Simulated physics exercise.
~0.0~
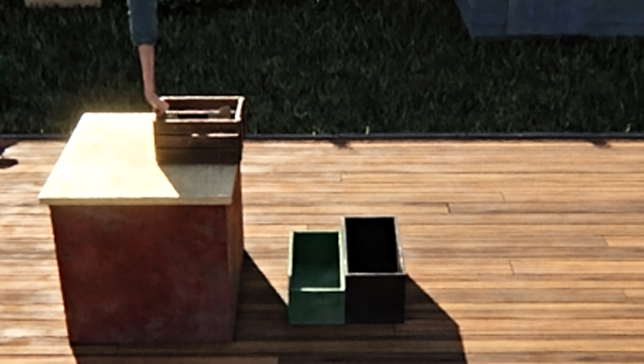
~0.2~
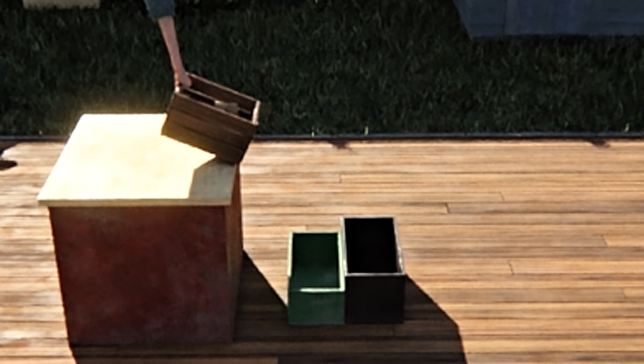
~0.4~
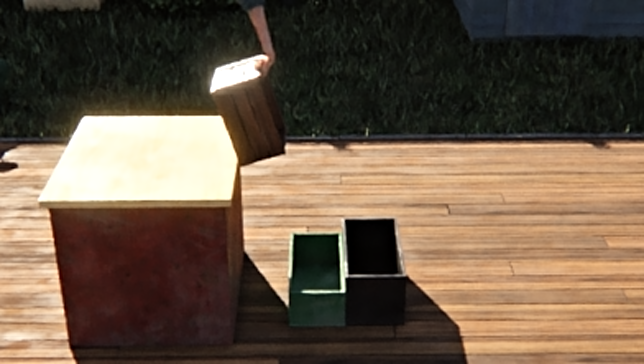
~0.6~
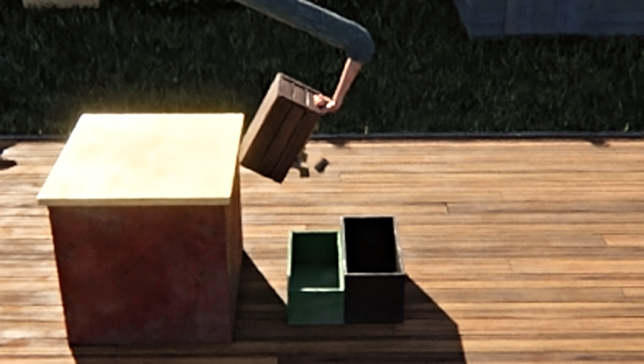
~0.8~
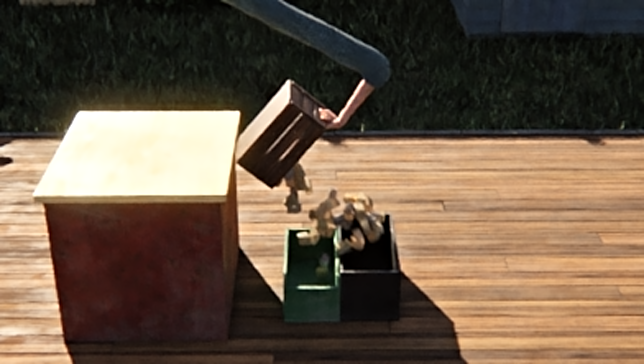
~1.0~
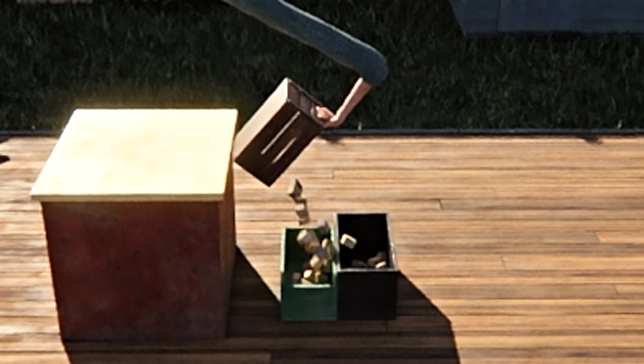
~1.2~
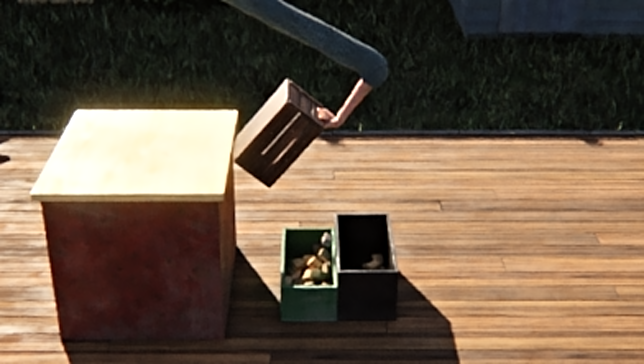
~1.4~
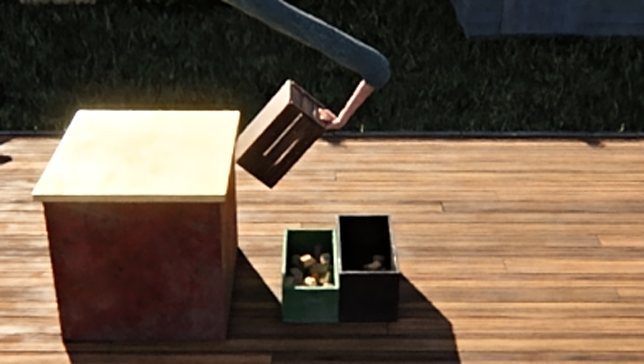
On a sunny wooden deck beside grass, a hand tipped a wooden crate off the right side of a bench, spilling small wood chunks downward. They tumbled into the green and black troughs below, and the emptied crate stayed tilted above them.
